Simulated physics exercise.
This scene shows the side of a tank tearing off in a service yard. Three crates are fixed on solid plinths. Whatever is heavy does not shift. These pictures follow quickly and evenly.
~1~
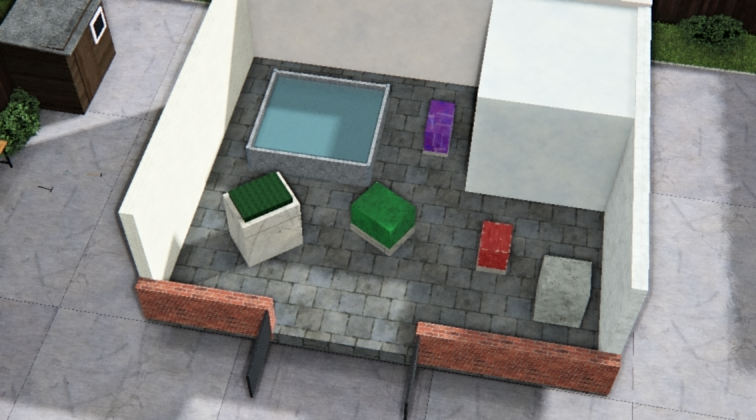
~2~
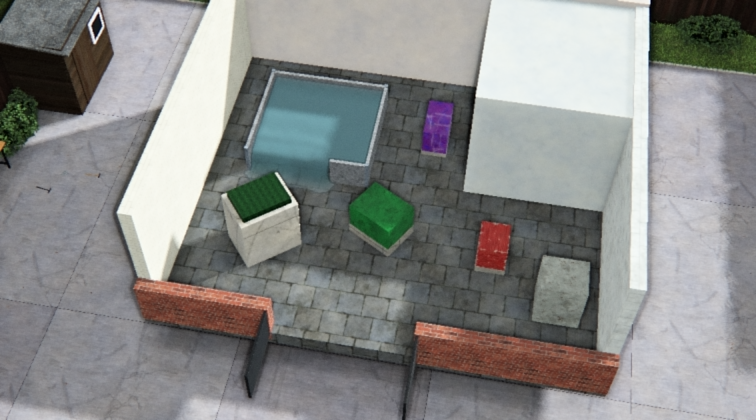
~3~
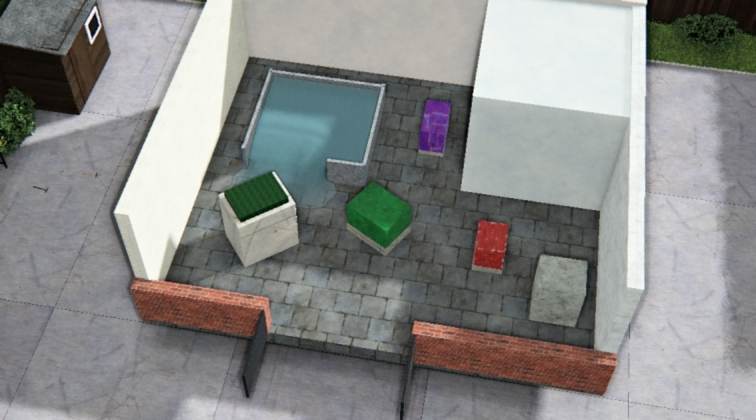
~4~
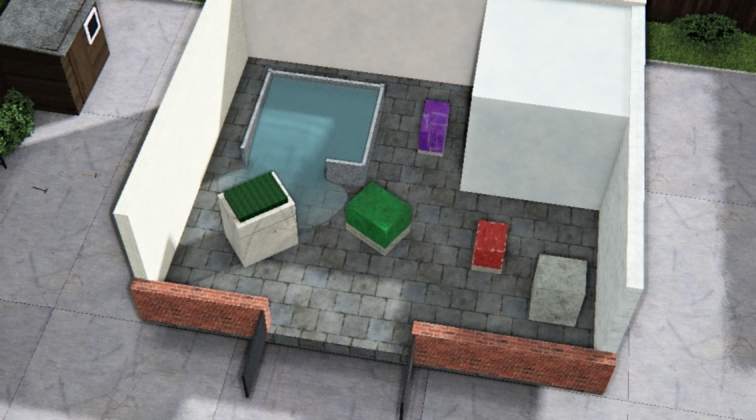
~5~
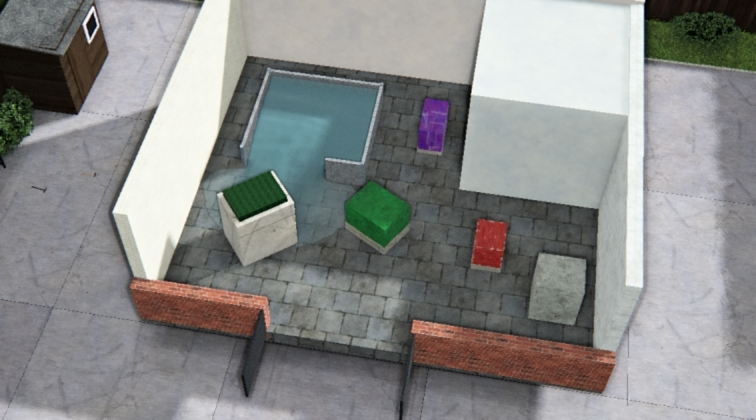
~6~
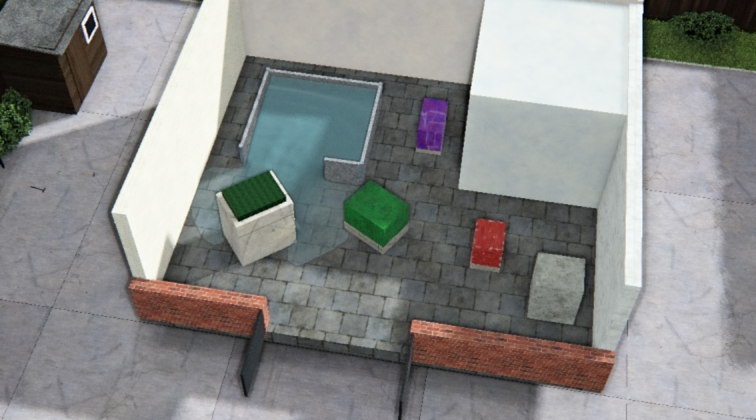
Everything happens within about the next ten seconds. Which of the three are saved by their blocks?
In order: The green crate has no water on it afterwards, the purple crate has no water on it afterwards, the red crate has no water on it afterwards.
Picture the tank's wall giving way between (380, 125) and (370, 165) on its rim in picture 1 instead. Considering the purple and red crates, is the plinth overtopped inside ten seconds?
As it turns out, the purple crate gets overtopped, and the red crate gets overtopped.
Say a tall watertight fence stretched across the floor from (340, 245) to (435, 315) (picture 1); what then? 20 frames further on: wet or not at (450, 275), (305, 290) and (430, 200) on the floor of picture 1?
Outcome by spot, in order - watered, watered, unwatered.
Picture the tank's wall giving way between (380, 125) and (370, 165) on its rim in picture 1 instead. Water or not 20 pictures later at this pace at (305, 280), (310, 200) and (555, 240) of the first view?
Place one: Spared by the leak. Place two: Spared by the leak. Place three: Reached by the flood.
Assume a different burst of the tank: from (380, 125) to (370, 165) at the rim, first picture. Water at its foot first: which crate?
That would be the purple crate.
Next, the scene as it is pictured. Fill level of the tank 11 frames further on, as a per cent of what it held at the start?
52 percent or so.
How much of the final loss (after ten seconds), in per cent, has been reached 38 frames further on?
I'd estimate some 60 per cent.
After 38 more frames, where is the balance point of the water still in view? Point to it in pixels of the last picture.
I'd put my finger on (332, 215).
A moment on, water covers 20 % of the floor; the green crate water round its plinth, the purple crate not reached, the red crate not reached.
Next, water covers 35 % of the floor; the green crate water round its plinth, the purple crate not reached, the red crate not reached.
Then, water covers 55 % of the floor; the green crate water round its plinth, the purple crate not reached, the red crate water round its plinth.
Later, water covers 75 % of the floor; the green crate water round its plinth, the purple crate water round its plinth, the red crate water round its plinth.
In the end, water covers 100 % of the floor; the green crate stayed above the water, the purple crate stayed above the water, the red crate stayed above the water.
